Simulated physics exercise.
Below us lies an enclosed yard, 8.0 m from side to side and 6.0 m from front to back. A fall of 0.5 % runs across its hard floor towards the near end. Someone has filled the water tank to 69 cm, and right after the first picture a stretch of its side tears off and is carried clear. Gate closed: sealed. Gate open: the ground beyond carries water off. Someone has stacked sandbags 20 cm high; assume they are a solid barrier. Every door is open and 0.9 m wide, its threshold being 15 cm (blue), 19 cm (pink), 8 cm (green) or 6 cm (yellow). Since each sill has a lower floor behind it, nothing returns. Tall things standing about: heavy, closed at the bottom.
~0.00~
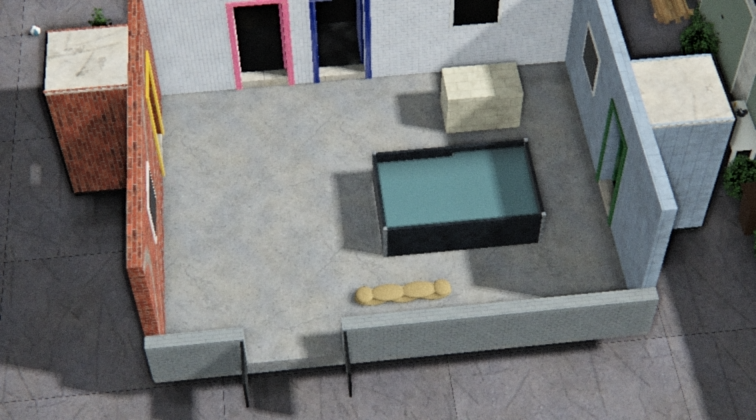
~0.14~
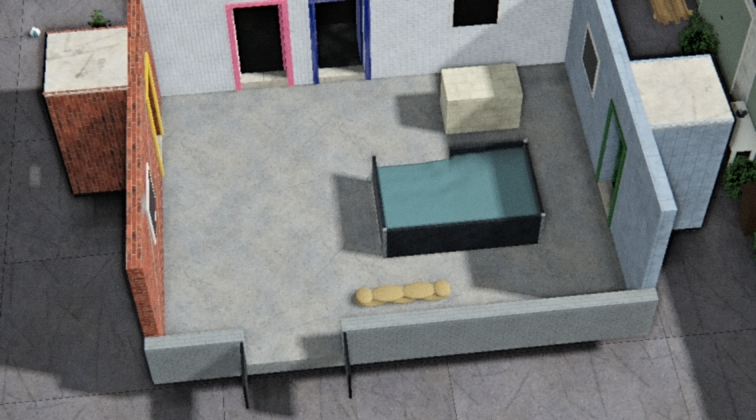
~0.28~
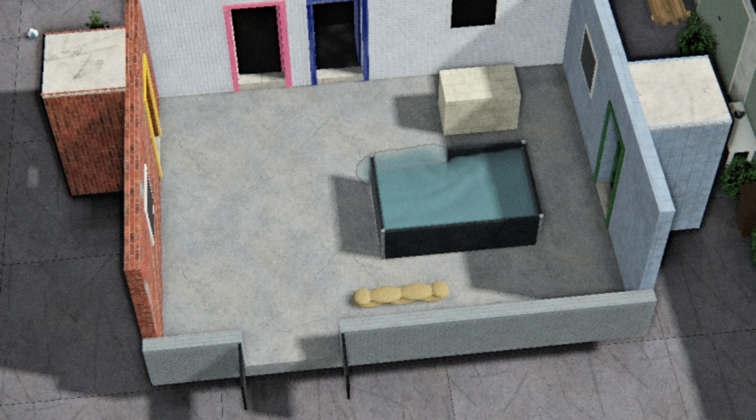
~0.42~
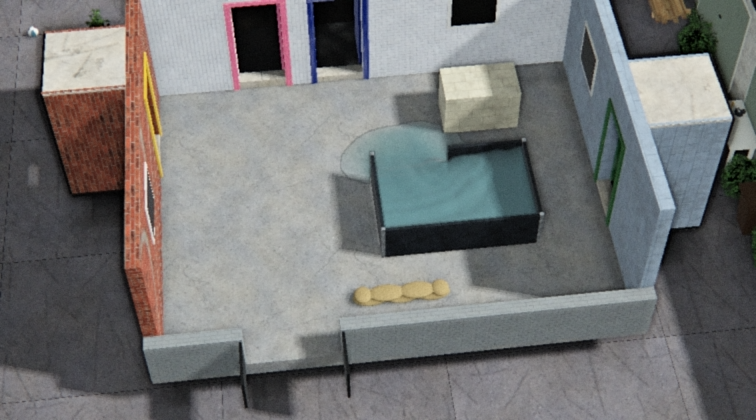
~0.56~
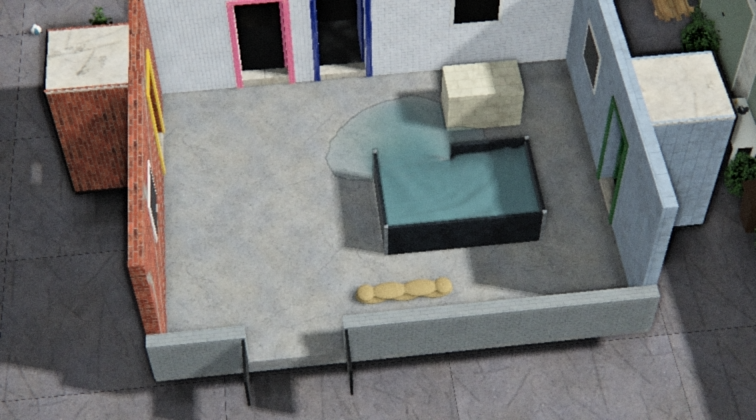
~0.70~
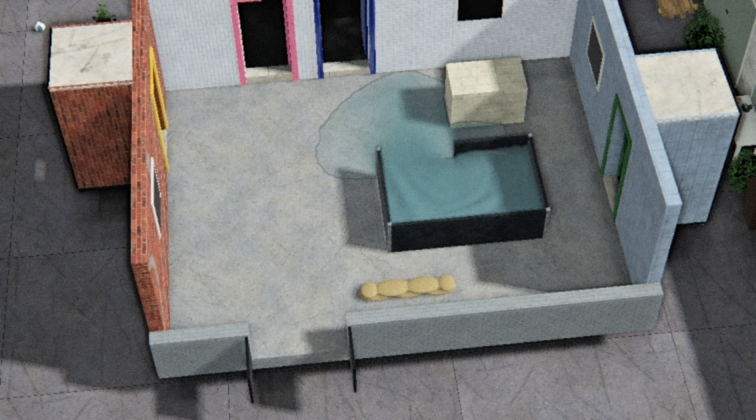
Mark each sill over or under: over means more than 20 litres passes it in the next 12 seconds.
Blue door - over; pink door - under; green door - under; yellow door - over.
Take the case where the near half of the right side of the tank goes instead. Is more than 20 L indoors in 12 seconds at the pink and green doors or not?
Measured against that limit, pink comes out short of it and green comes out beyond it.
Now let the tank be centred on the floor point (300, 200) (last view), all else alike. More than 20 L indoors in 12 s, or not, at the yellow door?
Lab note: Yellow door limit exceeded.
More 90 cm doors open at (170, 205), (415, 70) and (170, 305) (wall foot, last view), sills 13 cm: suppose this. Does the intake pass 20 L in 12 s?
In that order: Short of it, beyond it, short of it.
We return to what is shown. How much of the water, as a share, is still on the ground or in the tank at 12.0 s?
I'd say close to 80 percent is still there.
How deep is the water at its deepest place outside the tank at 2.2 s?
Around 33 centimetres deep.
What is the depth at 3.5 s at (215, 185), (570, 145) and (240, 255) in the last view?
Depth readings in turn - 0, 7, 0 cm.
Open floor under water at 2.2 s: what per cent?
Wet share: About 35 %.
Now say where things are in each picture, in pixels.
In the first frame, the water tank at (457, 187) is whole and still, 69 cm deep.
In the second frame, water pours out on the water tank's far side and has run 0.7 m, to a hidden place; typically 6 cm deep outside, 69 cm at the water tank's back.
In the third frame, water pours out on the water tank's far side and has run 1.0 m, to a hidden place; typically 11 cm deep outside, 69 cm at the water tank's back.
In the fourth frame, water pours out on the water tank's far side and has run 1.4 m, to (430, 125); typically 9 cm deep outside, 68 cm at the water tank's back.
In the fifth frame, the front is at (413, 99), 1.9 m from the gap on the water tank's far side; 3.9 m2 of floor is under water; 61 cm left at the back of the water tank.
In the sixth frame, the front is at (410, 74), 2.5 m from the gap on the water tank's far side; 5.3 m2 of floor is under water; 58 cm left at the back of the water tank.
After 1.4 s water covers 20 % of the floor and is deepest (40 cm) near (426, 77); blue door 31 cm at the sill, 14 L in, pink door not reached, green door not reached, yellow door not reached.
After 2.2 s water covers 35 % of the floor and is deepest (33 cm) near (399, 86); blue door 31 cm at the sill, 82 L in, pink door 19 cm at the sill, 0 L in, green door not reached, yellow door not reached.
After 3.5 s water covers 40 % of the floor and is deepest (30 cm) near (167, 93); blue door 23 cm at the sill, 147 L in, pink door 13 cm at the sill, 0 L in, green door 2 cm at the sill, 0 L in, yellow door 17 cm at the sill, 12 L in.
After 7.0 s water covers 80 % of the floor and is deepest (16 cm) near (171, 345); blue door 11 cm at the sill, 166 L in, pink door 7 cm at the sill, 1 L in, green door 3 cm at the sill, 0 L in, yellow door 12 cm at the sill, 128 L in.
After 12.0 s water covers 95 % of the floor and is deepest (11 cm) near (450, 327); blue door 5 cm at the sill, 166 L in, pink door 5 cm at the sill, 1 L in, green door 4 cm at the sill, 0 L in, yellow door 6 cm at the sill, 169 L in.
